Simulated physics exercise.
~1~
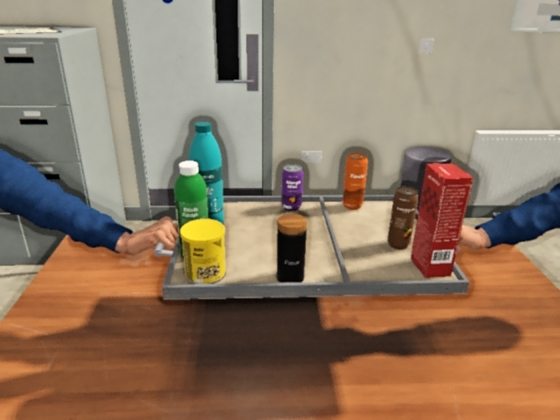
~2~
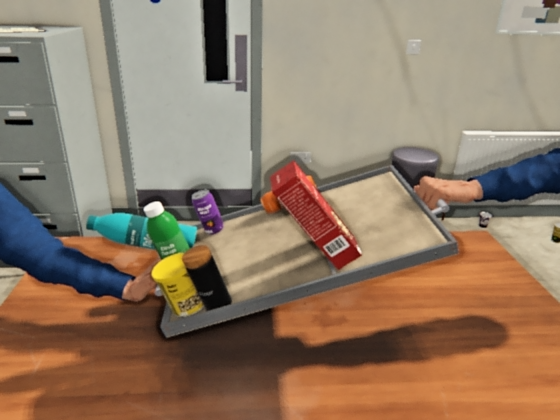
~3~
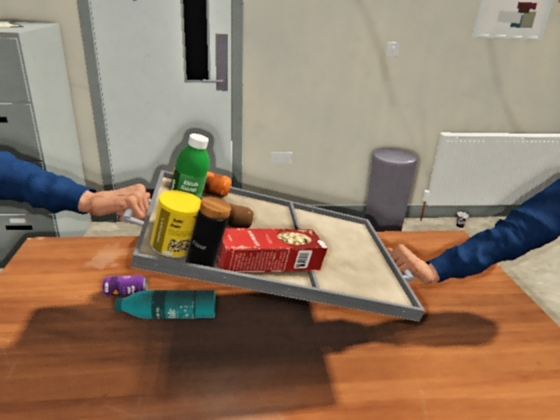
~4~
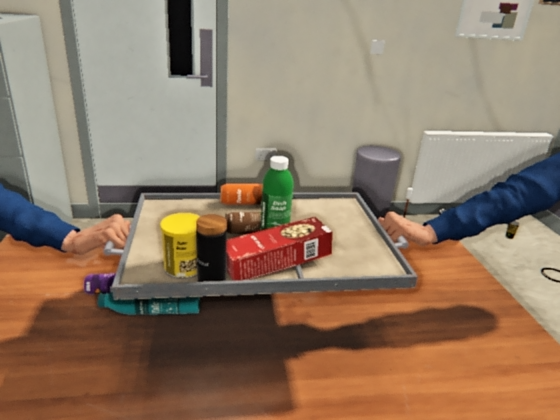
In an office, two hands tilting a loaded tray left then right, toppling several items and spilling turquoise and purple containers.
